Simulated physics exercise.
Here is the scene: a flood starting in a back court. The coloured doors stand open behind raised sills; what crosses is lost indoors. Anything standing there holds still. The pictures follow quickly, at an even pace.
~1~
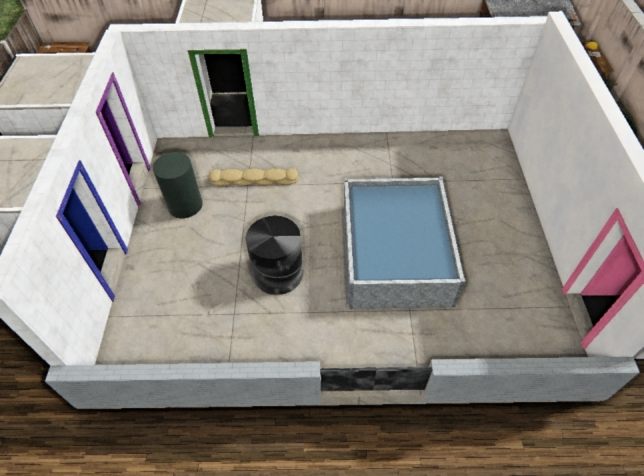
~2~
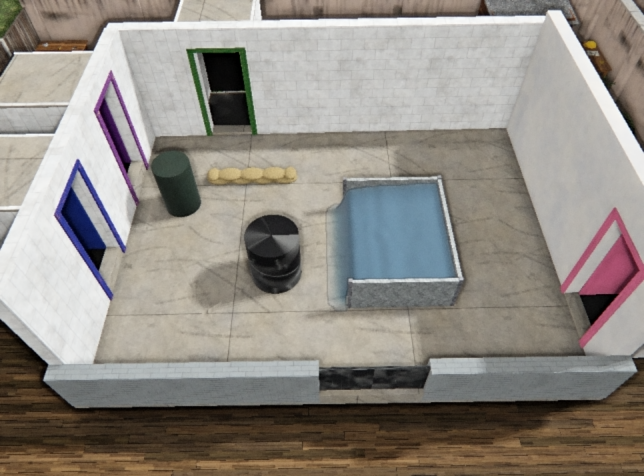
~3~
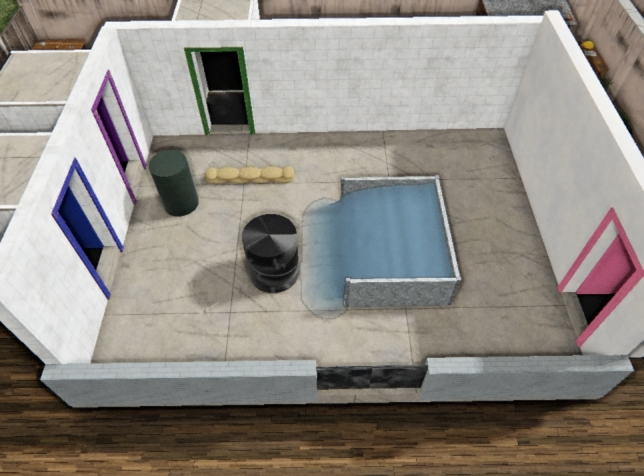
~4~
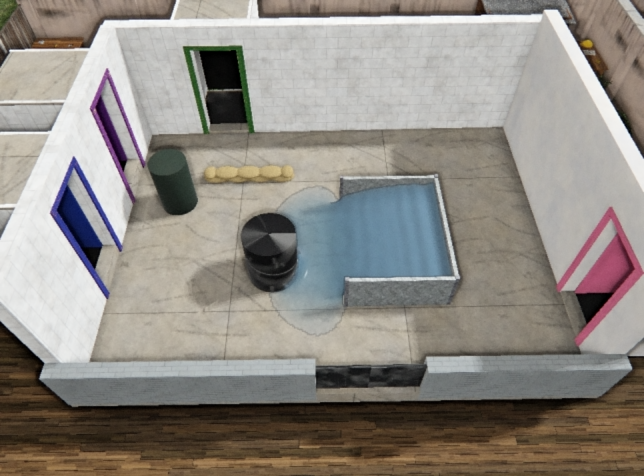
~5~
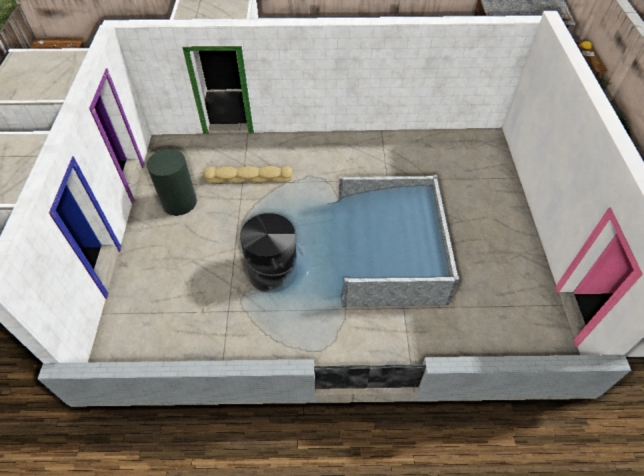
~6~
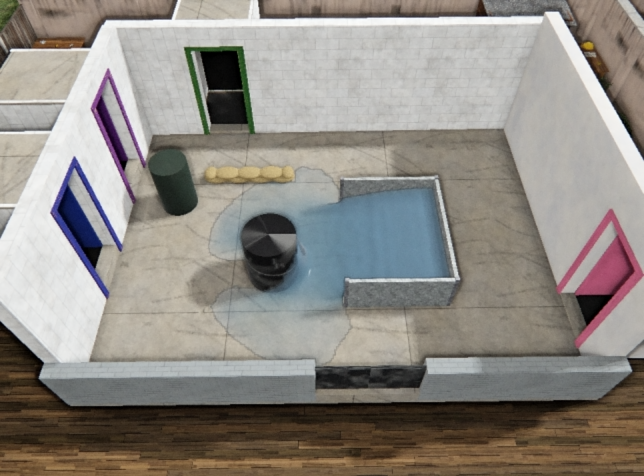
To begin with, a raised tank of still blue water sits in a walled court with coloured doorways, near a dark round drum. Then the tank's left side is open and water pours out leftward across the floor, spreading around the drum and fanning out in a thin sheet.
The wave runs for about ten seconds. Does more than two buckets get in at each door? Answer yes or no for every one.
Blue door: No, purple door: No, green door: No, pink door: Yes.
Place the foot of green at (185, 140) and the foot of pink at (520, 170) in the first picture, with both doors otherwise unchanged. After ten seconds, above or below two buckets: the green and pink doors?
I reckon the green door breaks the limit, and the pink door is safe.
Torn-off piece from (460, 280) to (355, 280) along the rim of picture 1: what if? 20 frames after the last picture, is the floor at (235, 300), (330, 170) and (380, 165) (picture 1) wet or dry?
In the order you gave them, I get drenched, still bare, still bare.
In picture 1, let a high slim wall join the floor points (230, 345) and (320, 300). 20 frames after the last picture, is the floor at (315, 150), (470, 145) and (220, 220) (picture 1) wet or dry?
Results in sequence: Swamped / bone-dry / swamped.
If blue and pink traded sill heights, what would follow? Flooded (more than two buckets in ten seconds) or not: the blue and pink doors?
Note: Blue is swamped, pink stays safe.
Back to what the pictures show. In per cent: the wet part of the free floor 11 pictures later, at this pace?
That should be about 45 %.
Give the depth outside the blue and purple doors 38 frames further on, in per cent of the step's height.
Approx. 60 % then 50 %.
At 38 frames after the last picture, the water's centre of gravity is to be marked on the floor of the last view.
I'd point to (256, 257).
A moment on, water covers 35 % of the floor; the blue door wet at the sill, nothing in, the purple door not reached, the green door not reached, the pink door not reached.
Next, water covers 45 % of the floor; the blue door wet at the sill, nothing in, the purple door wet at the sill, nothing in, the green door not reached, the pink door not reached.
Then, water covers 55 % of the floor; the blue door wet at the sill, nothing in, the purple door wet at the sill, nothing in, the green door wet at the sill, nothing in, the pink door not reached.
Later, water covers 75 % of the floor; the blue door under two buckets in, the purple door wet at the sill, nothing in, the green door under two buckets in, the pink door wet at the sill, nothing in.
In the end, water covers 95 % of the floor; the blue door under two buckets in, the purple door wet at the sill, nothing in, the green door under two buckets in, the pink door over two buckets in.
